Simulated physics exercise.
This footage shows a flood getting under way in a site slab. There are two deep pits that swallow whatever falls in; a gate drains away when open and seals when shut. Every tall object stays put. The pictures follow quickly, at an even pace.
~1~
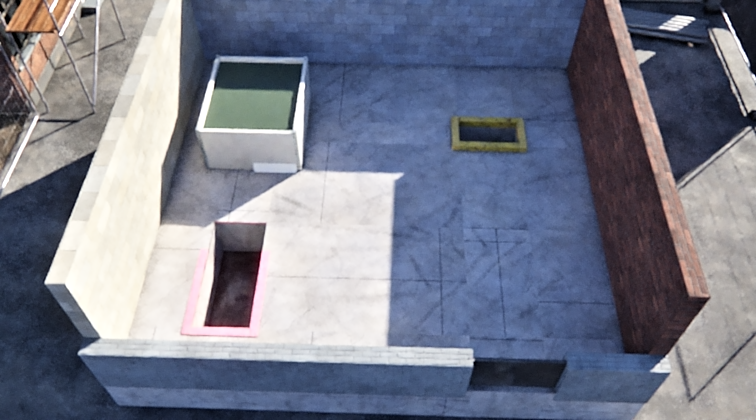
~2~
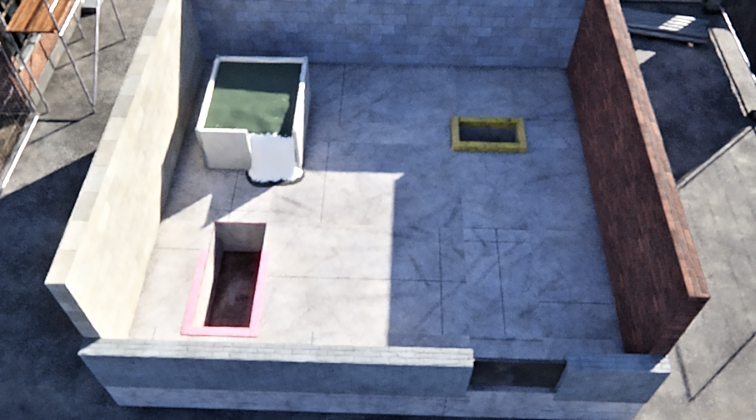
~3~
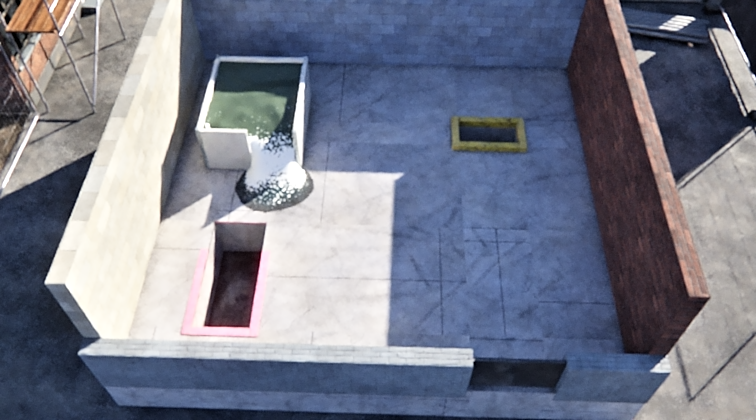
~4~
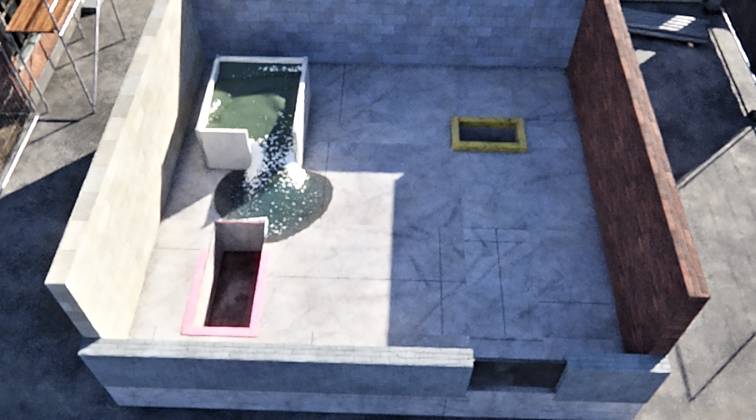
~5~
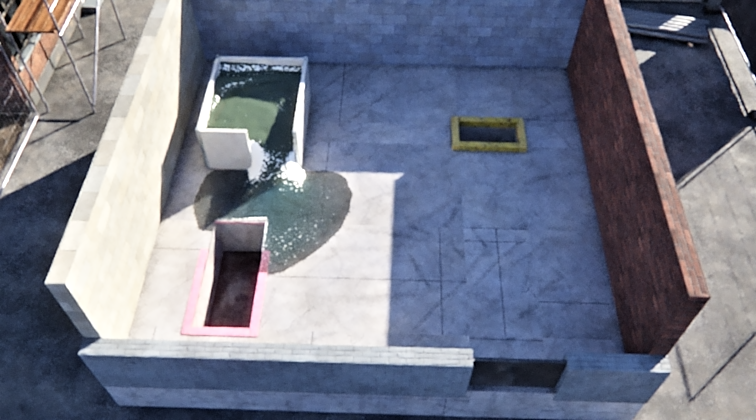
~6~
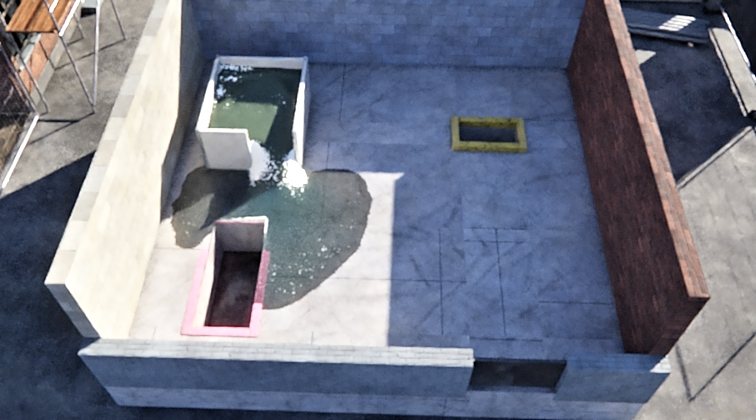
Water tank in a walled site slab releasing greenish water through its front corner, the pool spreading around a pink-edged pit.
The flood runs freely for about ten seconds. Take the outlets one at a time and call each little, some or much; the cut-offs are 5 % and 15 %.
In order: The gate catches little; the pink pit catches much; the yellow pit catches little.
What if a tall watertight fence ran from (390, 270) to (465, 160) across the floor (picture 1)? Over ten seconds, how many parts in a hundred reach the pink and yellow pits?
Percent shares - pink: 45; yellow: 0.
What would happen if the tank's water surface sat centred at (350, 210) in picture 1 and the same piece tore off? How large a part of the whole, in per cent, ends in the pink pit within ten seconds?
Within ten seconds roughly 25 percent of the total ends in the pink pit.
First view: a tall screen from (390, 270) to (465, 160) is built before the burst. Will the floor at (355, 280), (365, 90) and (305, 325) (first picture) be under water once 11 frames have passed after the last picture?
Same order as asked - soaked, unsoaked, soaked.
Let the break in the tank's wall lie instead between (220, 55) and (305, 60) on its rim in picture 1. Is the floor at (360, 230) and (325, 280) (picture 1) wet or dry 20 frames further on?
The first ends up unsoaked, the second ends up unsoaked.
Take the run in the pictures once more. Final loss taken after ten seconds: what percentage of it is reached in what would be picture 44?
Note - share reached: 80 %.
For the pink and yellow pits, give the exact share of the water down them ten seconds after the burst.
Around 44 percent for the first, around 0 percent for the second.
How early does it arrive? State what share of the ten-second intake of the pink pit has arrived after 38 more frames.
About 80 per cent.
A moment on, water covers 25 % of the floor; the gate 0 %, the pink pit 10 %, the yellow pit 0 %.
Next, water covers 35 % of the floor; the gate 0 %, the pink pit 17 %, the yellow pit 0 %.
Then, water covers 40 % of the floor; the gate 0 %, the pink pit 24 %, the yellow pit 0 %.
Later, water covers 50 % of the floor; the gate 0 %, the pink pit 34 %, the yellow pit 0 %.
In the end, water covers 70 % of the floor; the gate 0 %, the pink pit 44 %, the yellow pit 0 %.
